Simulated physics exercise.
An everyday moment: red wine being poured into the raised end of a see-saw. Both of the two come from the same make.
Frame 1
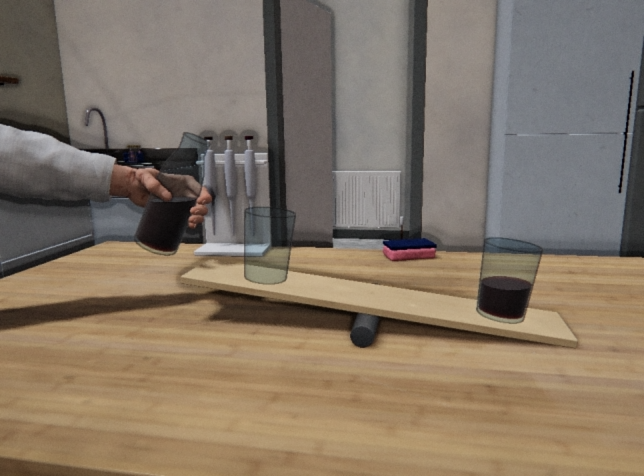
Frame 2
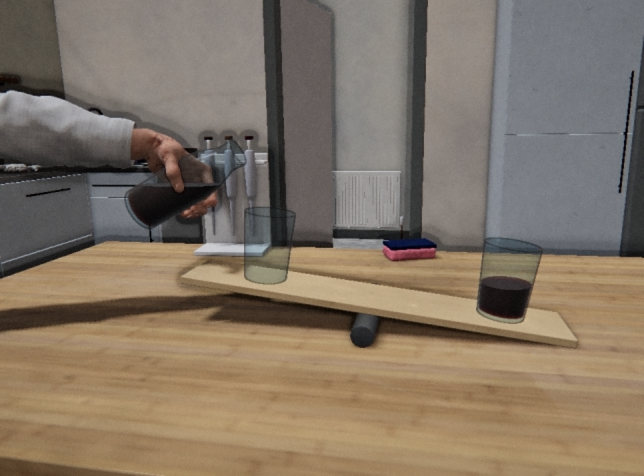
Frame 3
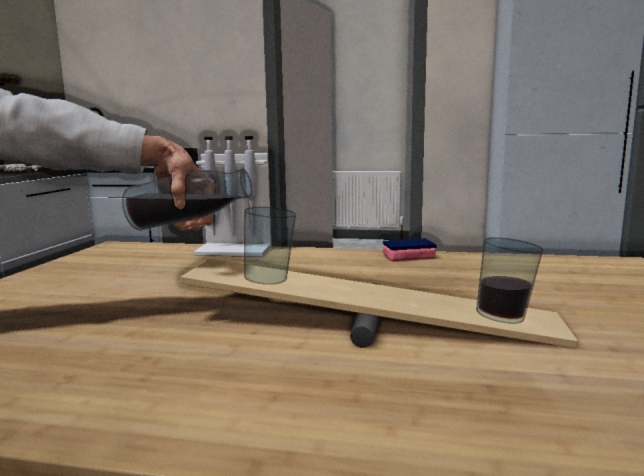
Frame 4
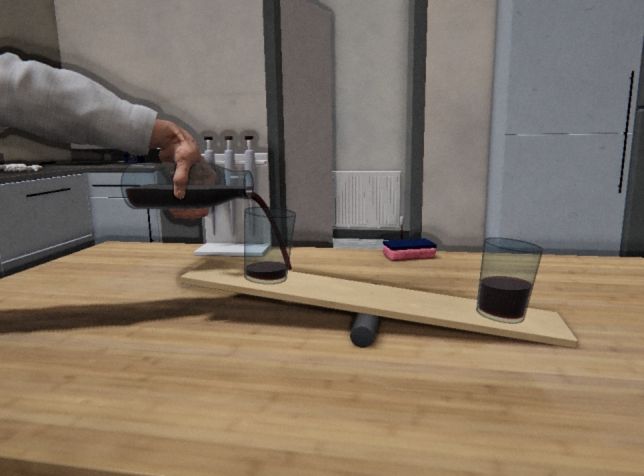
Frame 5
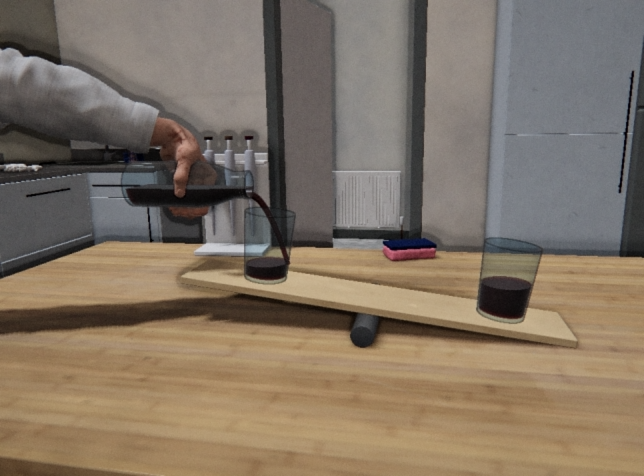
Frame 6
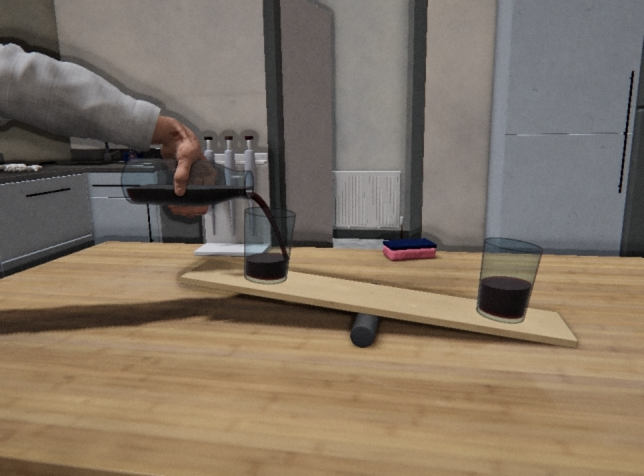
A hand brought in a clear container of dark red liquid from the left, tilted it sideways, and poured a stream into the empty glass on the raised end of a still, slanted see-saw.
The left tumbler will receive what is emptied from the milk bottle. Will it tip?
Oh, it's going to flop over.
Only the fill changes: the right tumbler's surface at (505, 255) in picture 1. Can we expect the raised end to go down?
I think it sits unmoved.
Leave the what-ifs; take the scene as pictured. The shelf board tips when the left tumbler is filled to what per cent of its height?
Near 55 in a hundred.
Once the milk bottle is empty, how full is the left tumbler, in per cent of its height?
My estimate is 80 percent.
A moment on, the left tumbler is about half full; the shelf board leans as before.
Further on, the left tumbler is about three quarters full; the shelf board has swung over, and that end is down.
When it is over, the left tumbler is about three quarters full; the shelf board has swung over, and that end is down.
